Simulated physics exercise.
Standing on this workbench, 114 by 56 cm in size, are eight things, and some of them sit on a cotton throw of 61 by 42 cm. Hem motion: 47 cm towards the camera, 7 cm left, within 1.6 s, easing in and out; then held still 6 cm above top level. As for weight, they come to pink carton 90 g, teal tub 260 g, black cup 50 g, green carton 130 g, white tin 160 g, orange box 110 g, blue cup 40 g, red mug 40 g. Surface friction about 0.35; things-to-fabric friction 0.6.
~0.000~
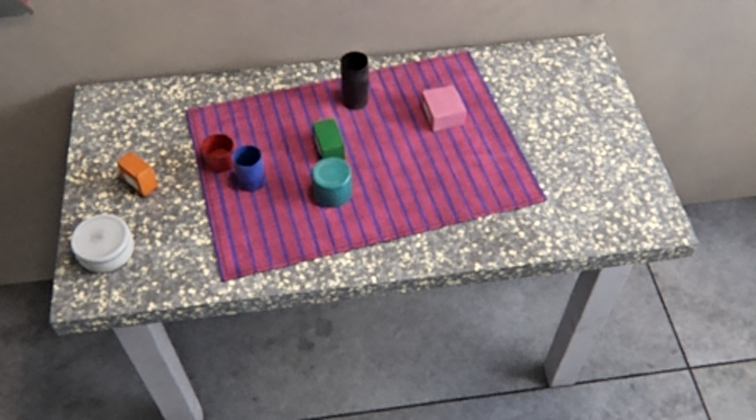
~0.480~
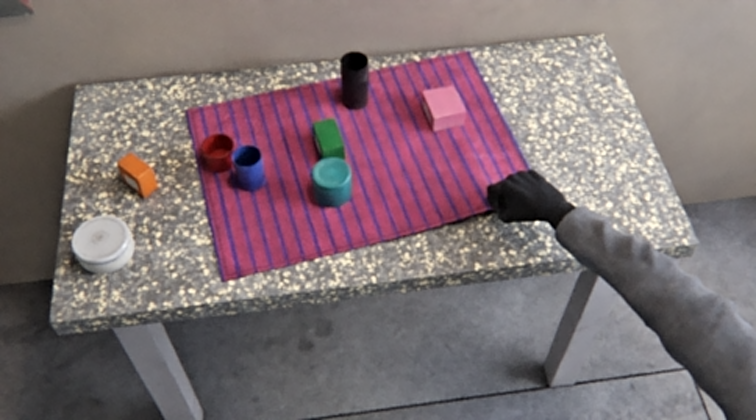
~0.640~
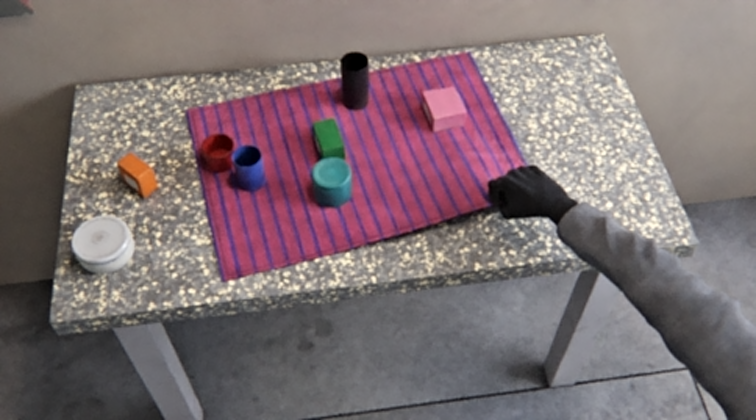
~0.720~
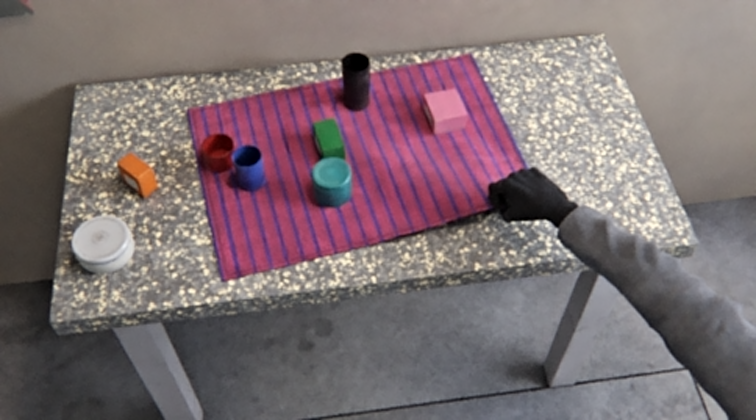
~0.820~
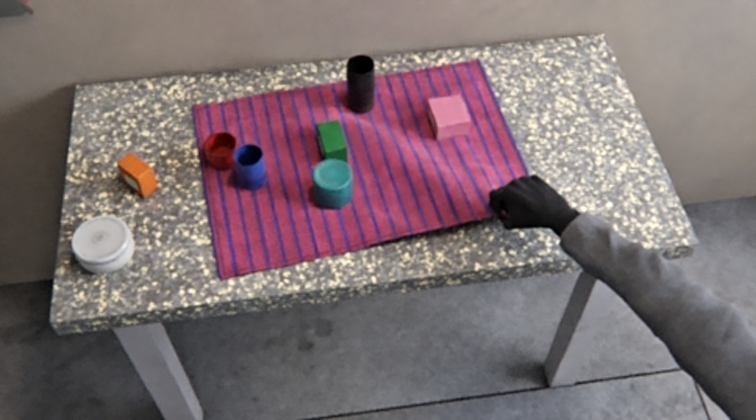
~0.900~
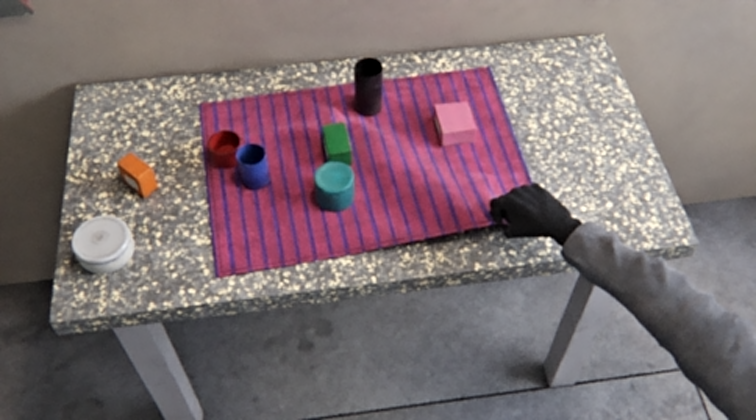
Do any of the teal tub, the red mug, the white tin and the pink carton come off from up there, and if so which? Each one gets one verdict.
Looks like the teal tub is done for. Looks like the red mug is done for. Looks like the white tin is fine up there. Looks like the pink carton is done for.
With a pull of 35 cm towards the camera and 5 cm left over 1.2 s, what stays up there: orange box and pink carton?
So the orange box does not fall, and the pink carton comes down.
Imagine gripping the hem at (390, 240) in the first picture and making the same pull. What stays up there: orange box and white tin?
Outcome - orange box is on top, white tin is on top.
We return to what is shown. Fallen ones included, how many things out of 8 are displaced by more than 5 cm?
In total, 6 of them qualify.
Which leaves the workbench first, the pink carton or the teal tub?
First: Pink.
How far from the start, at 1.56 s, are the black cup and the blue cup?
About: Black cup 30 cm, blue cup 15 cm.
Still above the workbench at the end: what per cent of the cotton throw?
About 0 per cent.
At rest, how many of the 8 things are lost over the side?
After counting, the figure is 6.
At 1.2 s, 95 % of the cotton throw is still over the top; pink carton 19 cm off its start, red mug 8 cm off its start, teal tub 8 cm off its start.
At 1.6 s, 70 % of the cotton throw is still over the top; pink carton 36 cm off its start, teal tub 18 cm off its start, red mug 17 cm off its start.
At 1.9 s, 30 % of the cotton throw is still over the top; pink carton over the edge, teal tub on its side, 36 cm off its start at (422, 360), red mug 30 cm off its start at (351, 212).
At 2.2 s, 0 % of the cotton throw is still over the top; pink carton over the edge, red mug over the edge, teal tub over the edge.
At 3.8 s, 0 % of the cotton throw is still over the top; red mug over the edge, pink carton over the edge, teal tub over the edge, white tin 0 cm off its start at (100, 238).
